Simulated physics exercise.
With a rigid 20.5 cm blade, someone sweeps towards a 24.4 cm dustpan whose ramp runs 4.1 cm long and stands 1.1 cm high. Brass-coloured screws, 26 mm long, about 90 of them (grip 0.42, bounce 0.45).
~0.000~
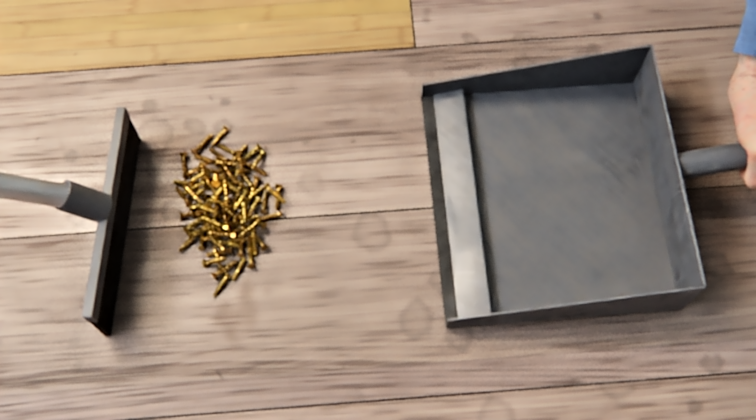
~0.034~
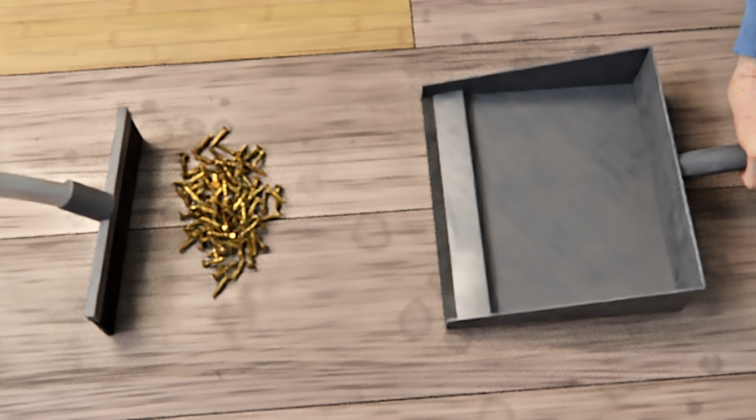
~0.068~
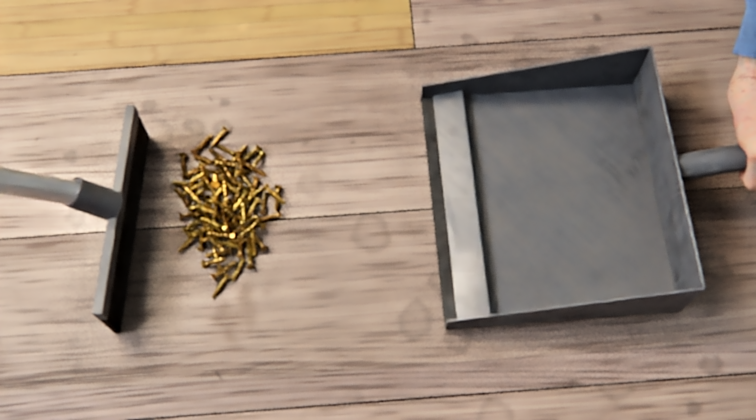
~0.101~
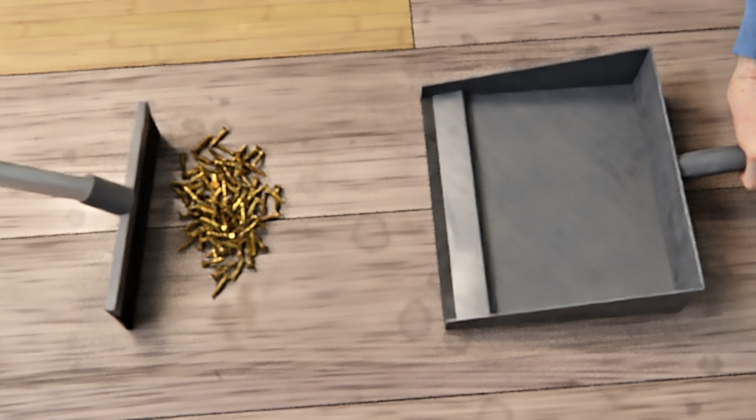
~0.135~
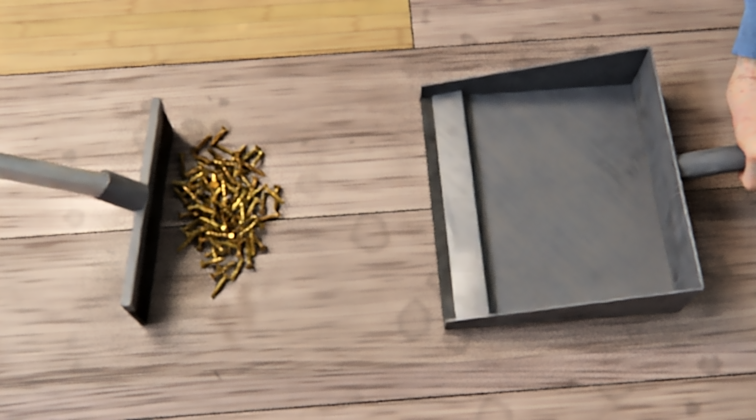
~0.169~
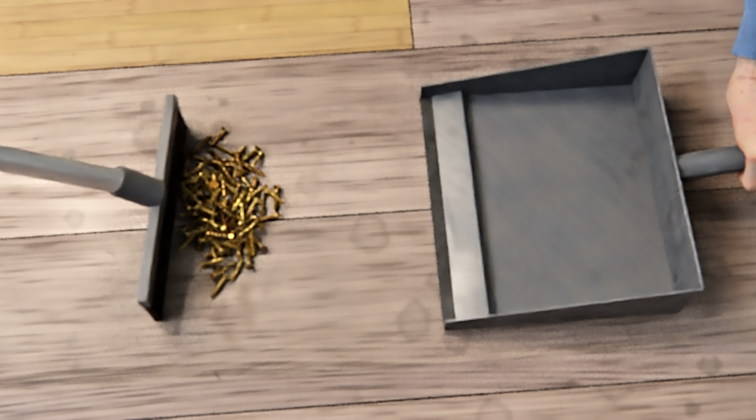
A grey, long-handled blade slides a short way rightward across a wooden floor until it meets the left edge of a pile of brass-coloured screws, which barely shifts, while a hand at right holds a grey dustpan still.
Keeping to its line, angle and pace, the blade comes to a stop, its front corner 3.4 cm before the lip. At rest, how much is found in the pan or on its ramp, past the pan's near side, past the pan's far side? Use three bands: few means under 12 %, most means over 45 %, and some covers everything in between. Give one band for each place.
Pan: Few, near side: Few, far side: Few.
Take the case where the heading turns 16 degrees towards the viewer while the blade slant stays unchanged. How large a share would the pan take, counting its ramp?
About 15 percent would end up there.
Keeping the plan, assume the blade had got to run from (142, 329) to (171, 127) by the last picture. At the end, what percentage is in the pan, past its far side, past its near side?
Final per cent - pan 10, far 0, near 5.
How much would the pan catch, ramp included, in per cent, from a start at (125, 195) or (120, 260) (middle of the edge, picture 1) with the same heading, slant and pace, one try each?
The two tries give some 5 % and some 10 %.
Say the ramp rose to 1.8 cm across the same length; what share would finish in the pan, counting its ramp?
It would be roughly 5 percent.
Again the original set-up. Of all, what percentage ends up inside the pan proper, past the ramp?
Close to 0 per cent.
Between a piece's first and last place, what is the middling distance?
Near 18 cm.
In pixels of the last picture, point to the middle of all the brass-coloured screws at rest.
Somewhere near (407, 172) in the last picture.
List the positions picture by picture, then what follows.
Blade from (92, 316) to (124, 116), moved 0.0 cm, 0 of the pieces shifted so far; middle of the pieces at (225, 206); pan at (565, 197), in the first picture.
Blade from (94, 316) to (126, 116), moved 0.2 cm, 0 of the pieces shifted so far; middle of the pieces at (225, 207), in the second picture.
Blade from (102, 314) to (133, 114), moved 1.0 cm, 0 of the pieces shifted so far; middle of the pieces at (224, 207), in the third picture.
Blade from (114, 310) to (145, 111), moved 2.1 cm, 0 of the pieces shifted so far; middle of the pieces at (224, 207), in the fourth picture.
Blade from (129, 305) to (159, 107), moved 3.5 cm, 0 of the pieces shifted so far; middle of the pieces at (223, 207), in the fifth picture.
Blade from (145, 301) to (173, 104), moved 5.0 cm, 1 of the pieces shifted so far; middle of the pieces at (223, 207); pan at (563, 198). The blade's pace is about 0.42 m/s, heading 13 degrees away from the viewer's side, in the sixth picture.
After 0.42 s, middle of the blade 15 cm from the lip; 0 % over the lip, far side 0 %, near side 0 %.
After 0.59 s, middle of the blade 8 cm from the lip; 0 % over the lip, far side 0 %, near side 0 %.
After 0.88 s, middle of the blade 5 cm from the lip; 5 % over the lip, far side 5 %, near side 0 %.
At rest (1.7 s), pan 5 %, near side 0 %, far side 5 %, in front of the lip or behind the blade 85 %.
